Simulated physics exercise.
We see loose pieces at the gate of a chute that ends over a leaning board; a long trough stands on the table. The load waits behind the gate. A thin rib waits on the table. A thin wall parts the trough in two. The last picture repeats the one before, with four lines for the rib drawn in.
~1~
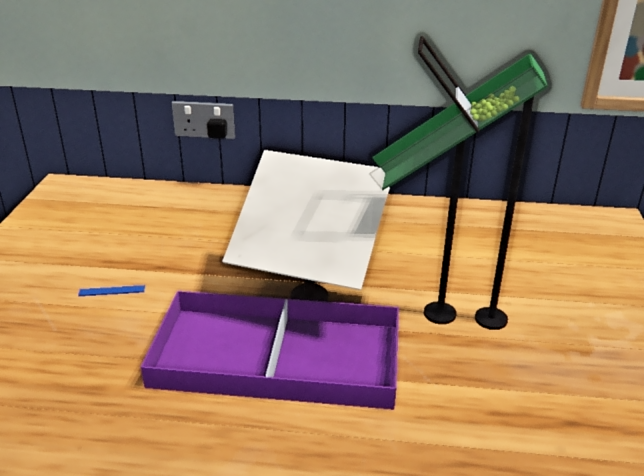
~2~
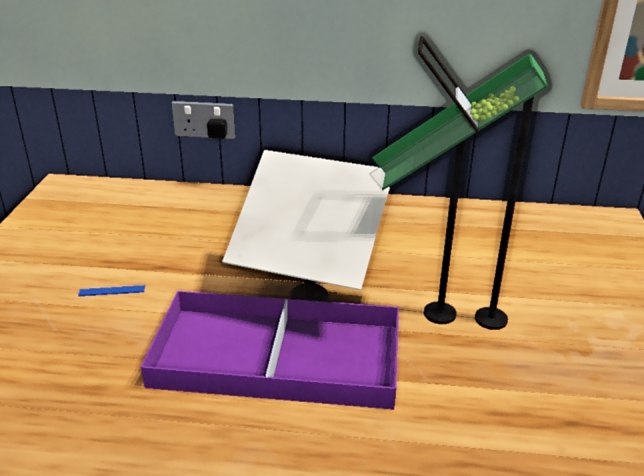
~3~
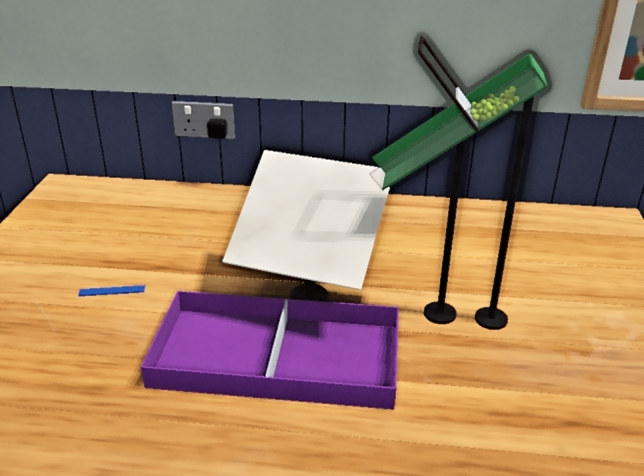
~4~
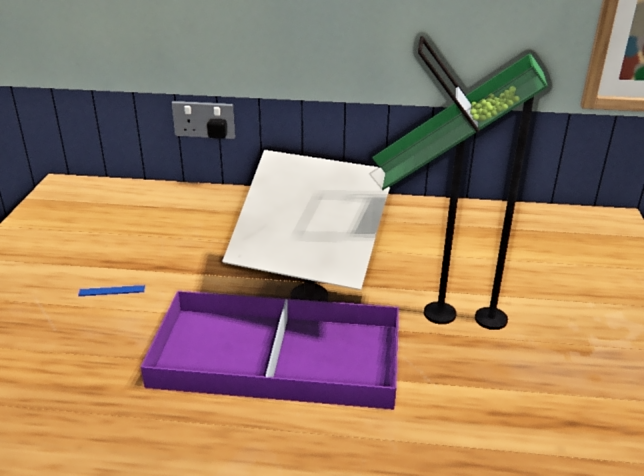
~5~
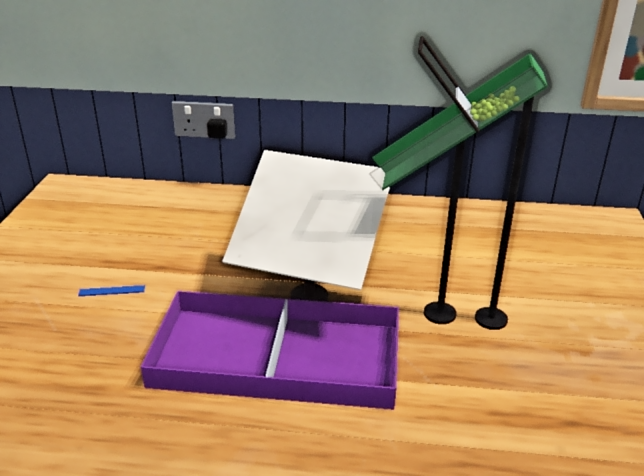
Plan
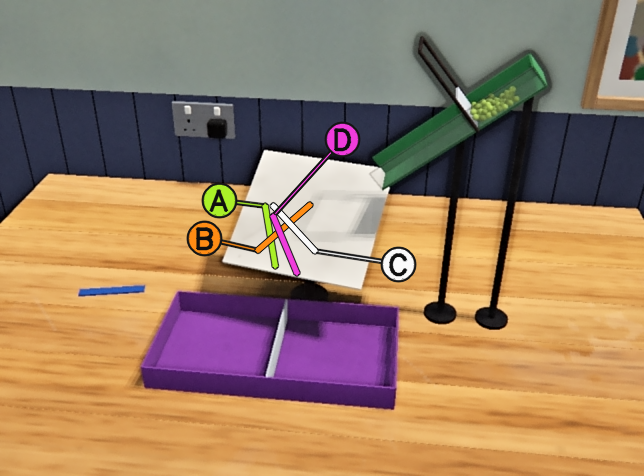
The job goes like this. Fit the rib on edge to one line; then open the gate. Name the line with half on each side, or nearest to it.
I would pick line A.
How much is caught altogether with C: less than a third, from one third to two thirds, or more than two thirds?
Line C gives more than two thirds.
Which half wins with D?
Right.
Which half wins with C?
Right.
On the marked copy, line A from (265, 206) to (275, 265); line B from (309, 204) to (257, 250); line C from (273, 205) to (314, 250); line D from (273, 216) to (296, 273).
If A is chosen, of what is caught, about half in the left half, about half in the right.
If B is chosen, of what is caught, most in the left half, about a quarter in the right.
If C is chosen, of what is caught, a small part in the left half, nearly all in the right.
If D is chosen, of what is caught, a small part in the left half, nearly all in the right.
